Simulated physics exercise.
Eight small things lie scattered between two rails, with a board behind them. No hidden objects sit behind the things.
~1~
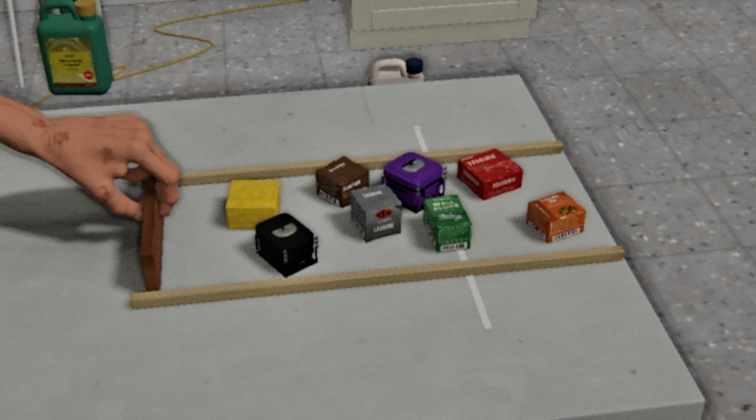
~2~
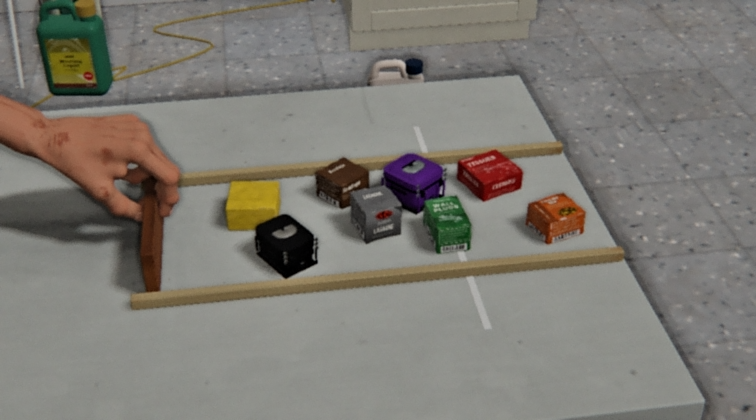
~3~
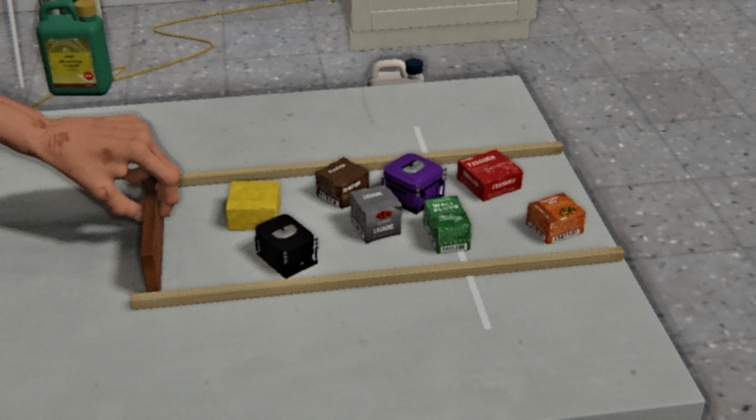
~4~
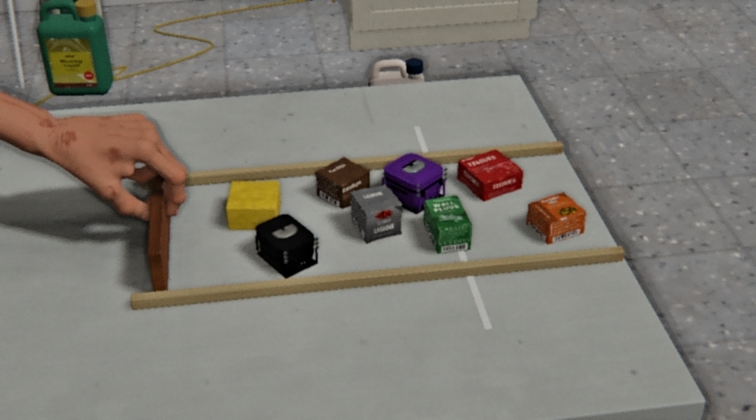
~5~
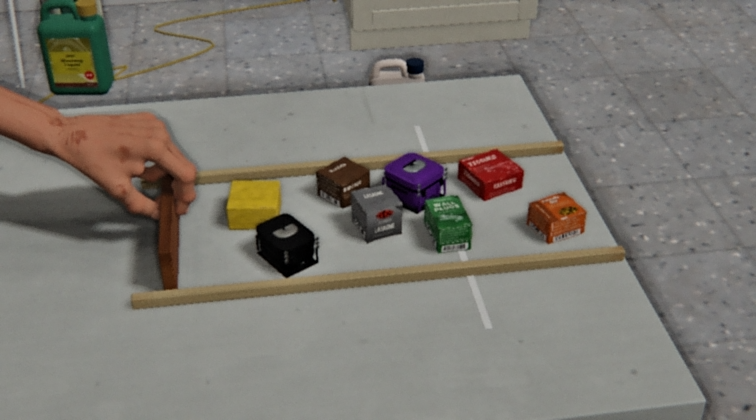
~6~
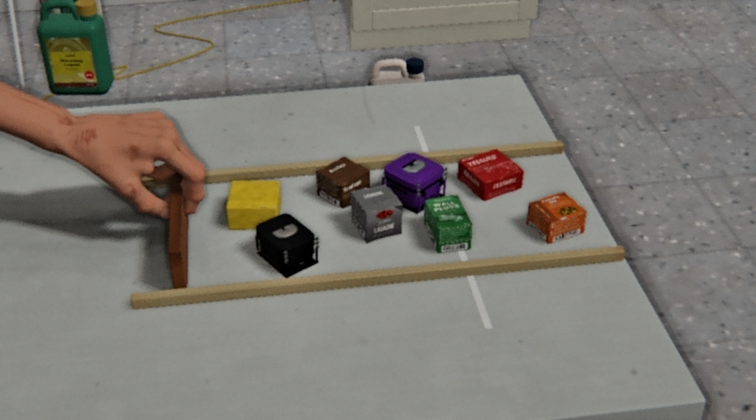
Hand holding a wooden board upright, then sliding it slightly right between two rails, with eight colourful boxes and blocks staying still.
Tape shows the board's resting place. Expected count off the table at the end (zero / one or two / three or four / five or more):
Expected count: Zero.
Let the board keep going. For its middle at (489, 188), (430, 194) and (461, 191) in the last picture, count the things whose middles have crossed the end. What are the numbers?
Counts per position: 2 / 0 / 0.
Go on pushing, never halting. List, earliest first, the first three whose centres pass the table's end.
First the red box, then the orange box, then the purple case.
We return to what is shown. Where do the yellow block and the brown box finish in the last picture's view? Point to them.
In order, first (465, 185), then (496, 162).
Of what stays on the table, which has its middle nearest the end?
It is the red box.
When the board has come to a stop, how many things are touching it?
So the total is 2.
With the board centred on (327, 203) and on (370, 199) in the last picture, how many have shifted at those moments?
First 5, after that 6.
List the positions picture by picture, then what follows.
The first frame shows orange box (556, 217); red box (490, 174); green box (447, 224); board (154, 218); tape (447, 213).
The second frame shows red box (490, 175); yellow block (254, 206).
The third frame shows green box (447, 224); grey box (376, 214).
The fourth frame shows orange box (556, 218); brown box (343, 183).
The fifth frame shows red box (491, 174); purple case (414, 182).
The sixth frame shows orange box (556, 218); red box (490, 174); green box (448, 224); board (179, 216); tape (448, 213).
A little later, none off yet; orange box at rest near (556, 218); red box at rest near (490, 174); green box at rest near (448, 224).
Next, none off yet; orange box at rest near (556, 218); red box at rest near (490, 174); green box shifted a little near (467, 223).
When it is over, the number that fall off is zero.
